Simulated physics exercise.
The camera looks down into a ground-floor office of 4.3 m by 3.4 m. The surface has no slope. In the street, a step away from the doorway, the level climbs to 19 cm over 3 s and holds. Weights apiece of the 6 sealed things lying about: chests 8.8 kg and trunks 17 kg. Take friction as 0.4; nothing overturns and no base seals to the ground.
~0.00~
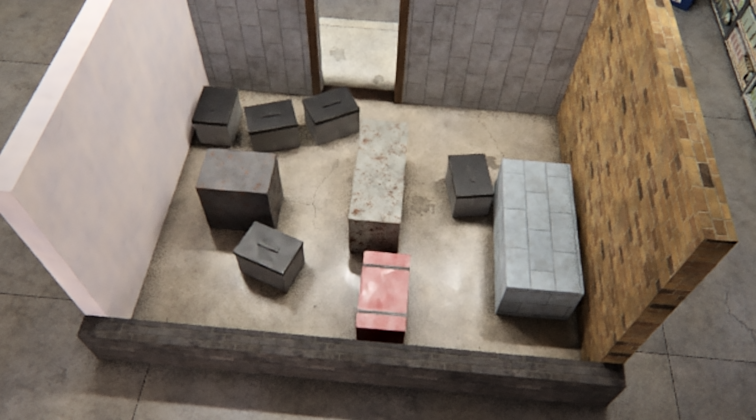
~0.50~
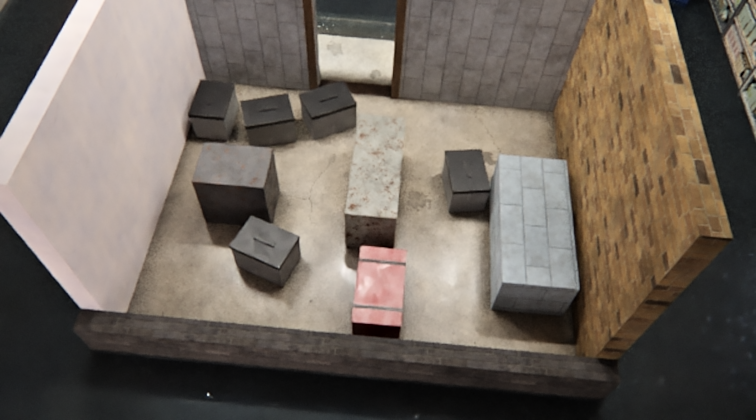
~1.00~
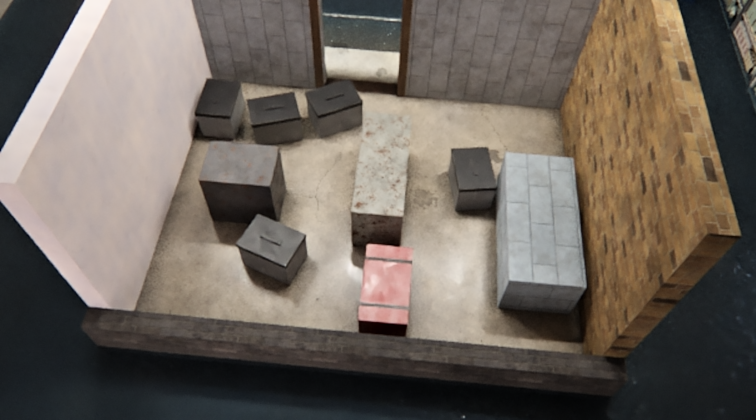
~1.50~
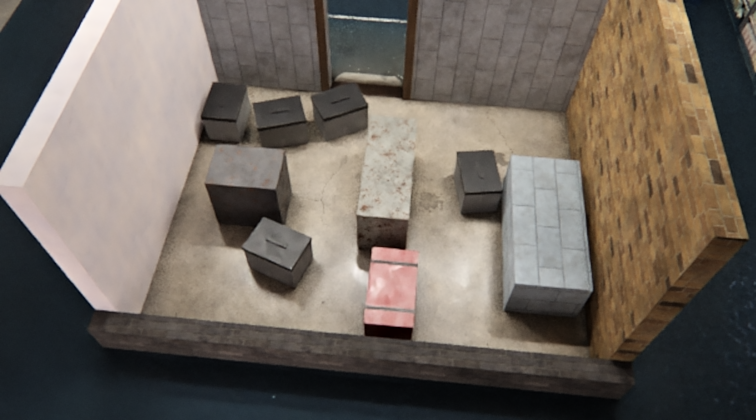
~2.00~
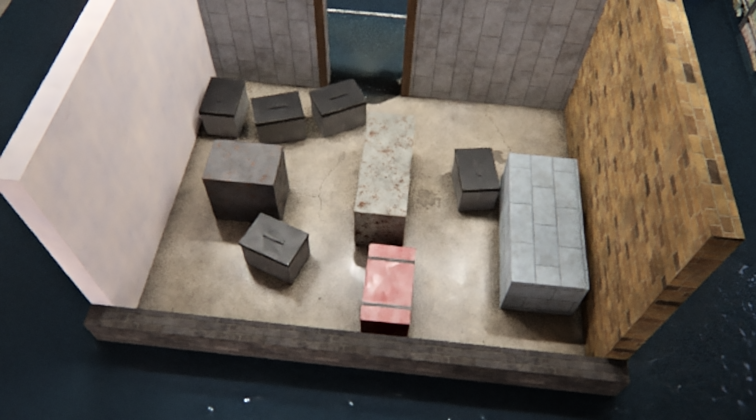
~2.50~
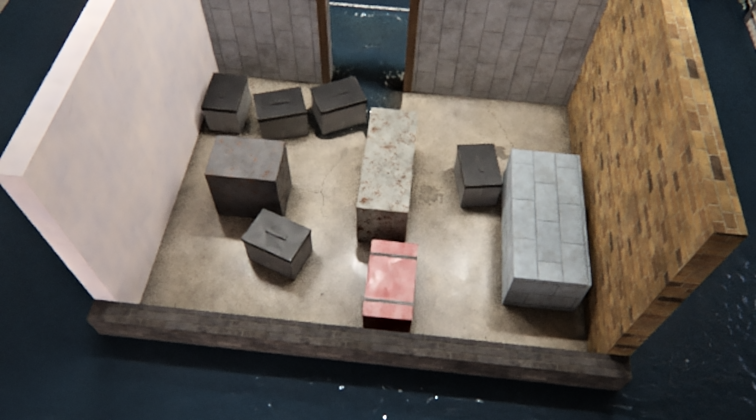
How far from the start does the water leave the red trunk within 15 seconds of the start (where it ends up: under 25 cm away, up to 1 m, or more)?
Red trunk gets carried off.
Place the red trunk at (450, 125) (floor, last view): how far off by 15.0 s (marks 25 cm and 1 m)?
It is nudged along.
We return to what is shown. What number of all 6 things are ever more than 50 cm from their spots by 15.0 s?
That makes 6.
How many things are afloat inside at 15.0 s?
I count 6.
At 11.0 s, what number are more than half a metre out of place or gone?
4 of them.
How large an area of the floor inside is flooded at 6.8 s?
Roughly 11.0 m2.
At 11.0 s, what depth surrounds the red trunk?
About 9 cm.
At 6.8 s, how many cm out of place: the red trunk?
About 20 cm.
After 3.5 s the red trunk is near (391, 278), 0.0 m from its start, aground; 0 afloat.
After 6.8 s the red trunk is near (414, 276), 0.2 m from its start, aground; 4 afloat.
After 11.0 s the red trunk is near (471, 243), 0.8 m from its start, afloat; 6 afloat.
After 15.0 s the red trunk is near (458, 145), 1.7 m from its start, afloat; 6 afloat.
